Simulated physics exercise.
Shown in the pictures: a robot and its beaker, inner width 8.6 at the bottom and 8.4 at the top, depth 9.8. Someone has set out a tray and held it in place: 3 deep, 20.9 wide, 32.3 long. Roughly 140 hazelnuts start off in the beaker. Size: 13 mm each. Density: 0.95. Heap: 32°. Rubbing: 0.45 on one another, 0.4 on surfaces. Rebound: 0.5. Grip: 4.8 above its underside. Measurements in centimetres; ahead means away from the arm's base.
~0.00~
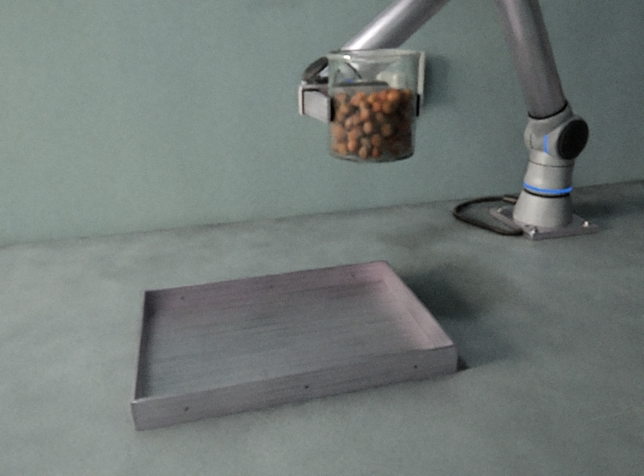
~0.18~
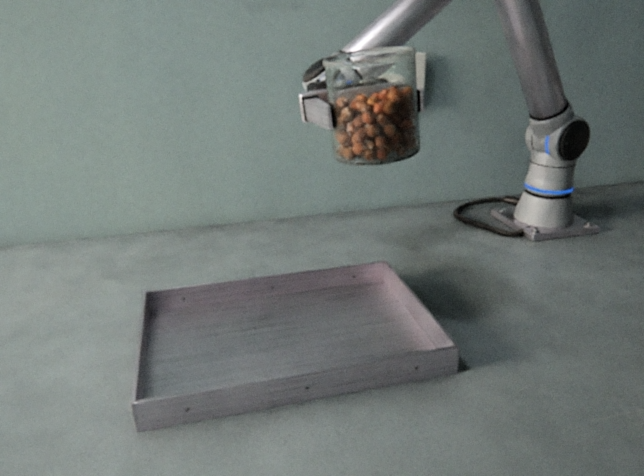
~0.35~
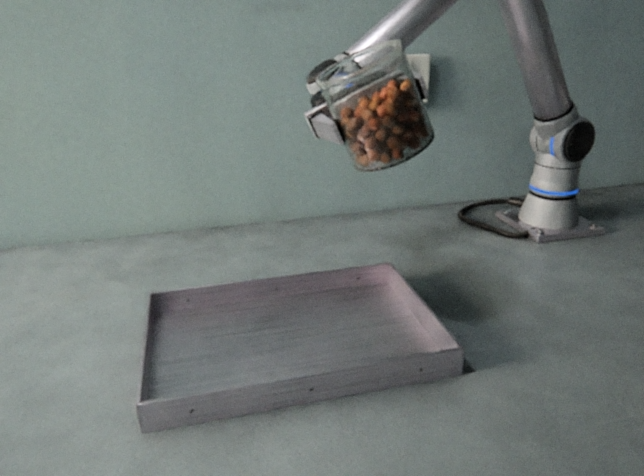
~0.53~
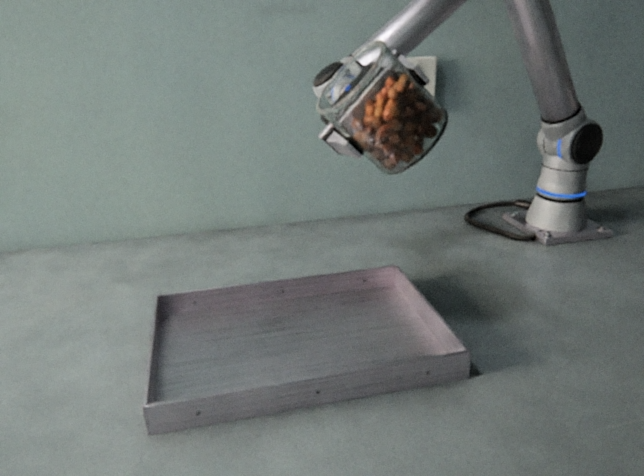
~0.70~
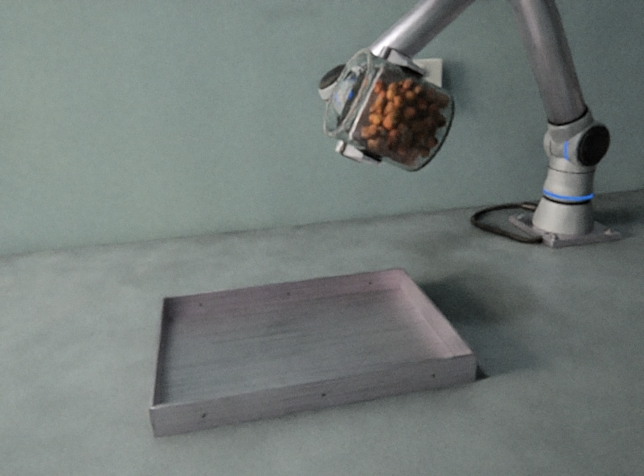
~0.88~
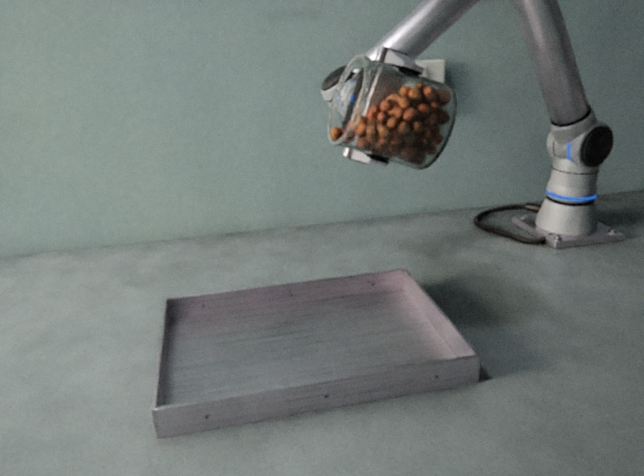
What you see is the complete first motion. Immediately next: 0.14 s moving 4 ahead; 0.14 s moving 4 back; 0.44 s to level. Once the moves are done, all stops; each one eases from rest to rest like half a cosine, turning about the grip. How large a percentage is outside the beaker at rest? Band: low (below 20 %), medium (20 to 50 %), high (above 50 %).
Low.
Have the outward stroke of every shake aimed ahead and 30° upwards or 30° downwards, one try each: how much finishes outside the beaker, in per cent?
15 and 5 %.
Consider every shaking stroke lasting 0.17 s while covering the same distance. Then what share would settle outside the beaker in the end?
In that case some 5 per cent.
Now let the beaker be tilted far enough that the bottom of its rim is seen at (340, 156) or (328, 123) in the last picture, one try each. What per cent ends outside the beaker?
First try about 35 per cent, second try about 0 per cent.
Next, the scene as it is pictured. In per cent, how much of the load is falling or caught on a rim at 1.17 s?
About 7 %.
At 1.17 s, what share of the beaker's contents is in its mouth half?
Around 45 per cent of it.
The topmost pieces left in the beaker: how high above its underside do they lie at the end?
I'd say close to 7.5 cm.
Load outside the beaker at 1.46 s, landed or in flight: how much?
Roughly 10 percent.
After 1.17 s, tilted 70° forward, highest piece 28 above the table; 134 in the beaker, 10 in flight or on a rim.
After 1.46 s, tilted 17° forward, highest piece 31 above the table; 131 in the beaker, 11 in the tray, 2 in flight or on a rim.
After 1.80 s, level, highest piece 30 above the table; 131 in the beaker, 12 in the tray, 1 on the table or floor.
After 2.85 s, level, highest piece 30 above the table; 131 in the beaker, 12 in the tray, 1 on the table or floor.
In the end, 131 in the beaker, 12 in the tray, 1 on the table or floor. That is 9 % outside the beaker.
